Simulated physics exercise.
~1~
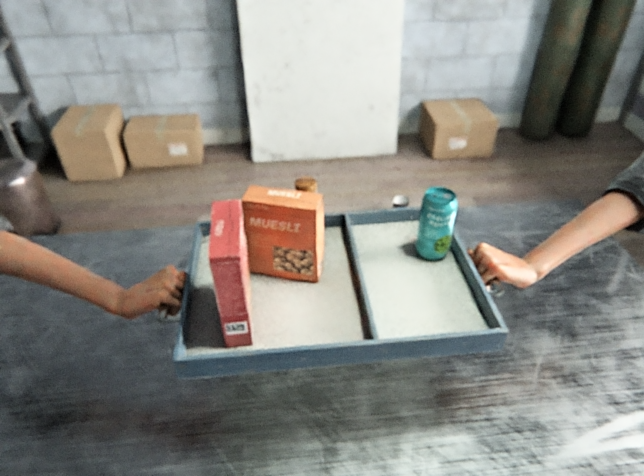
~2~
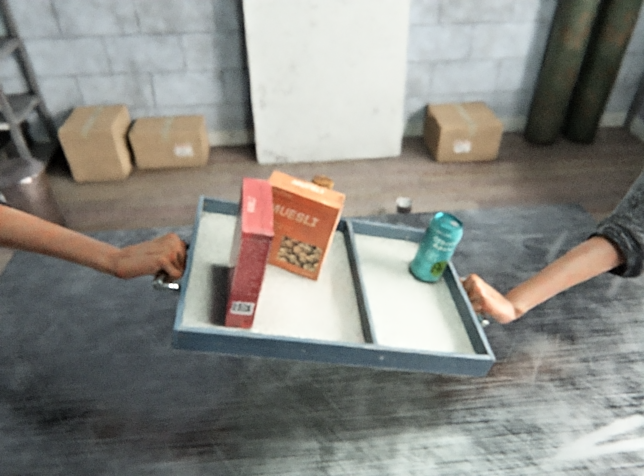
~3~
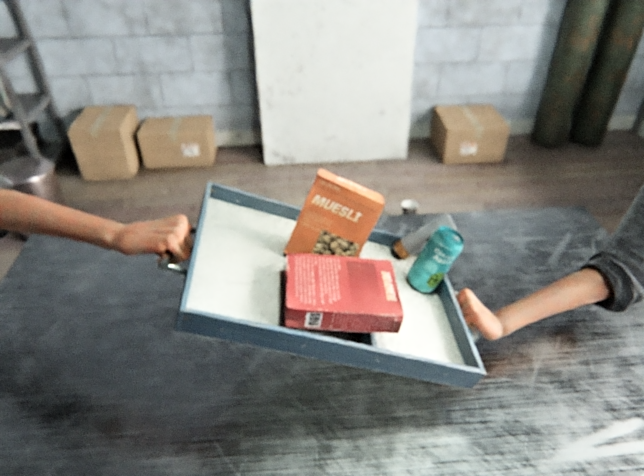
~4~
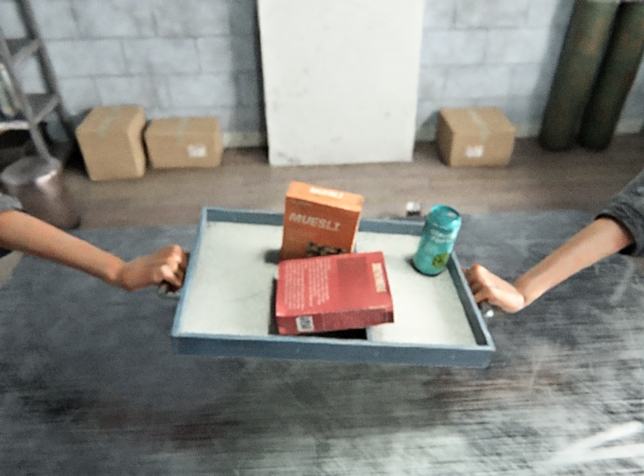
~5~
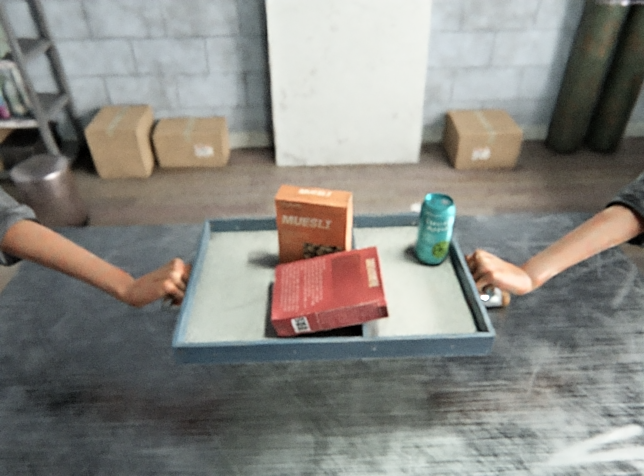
A blue-grey tray with a pale base and a cross bar is held by a hand at each end above a dark, scuffed surface, seen from the front and slightly above, with cardboard boxes by a block wall behind. A red packet and an orange muesli packet stand on the left, a small shaker mostly hidden behind them, and a turquoise can on the right. The hands tilt the tray right side down, and the red packet topples rightward across the bar. The shaker tumbles toward the can and leaves the tray. The tray levels, leaving the red packet lying down while the orange packet, shifted right, and can stand.
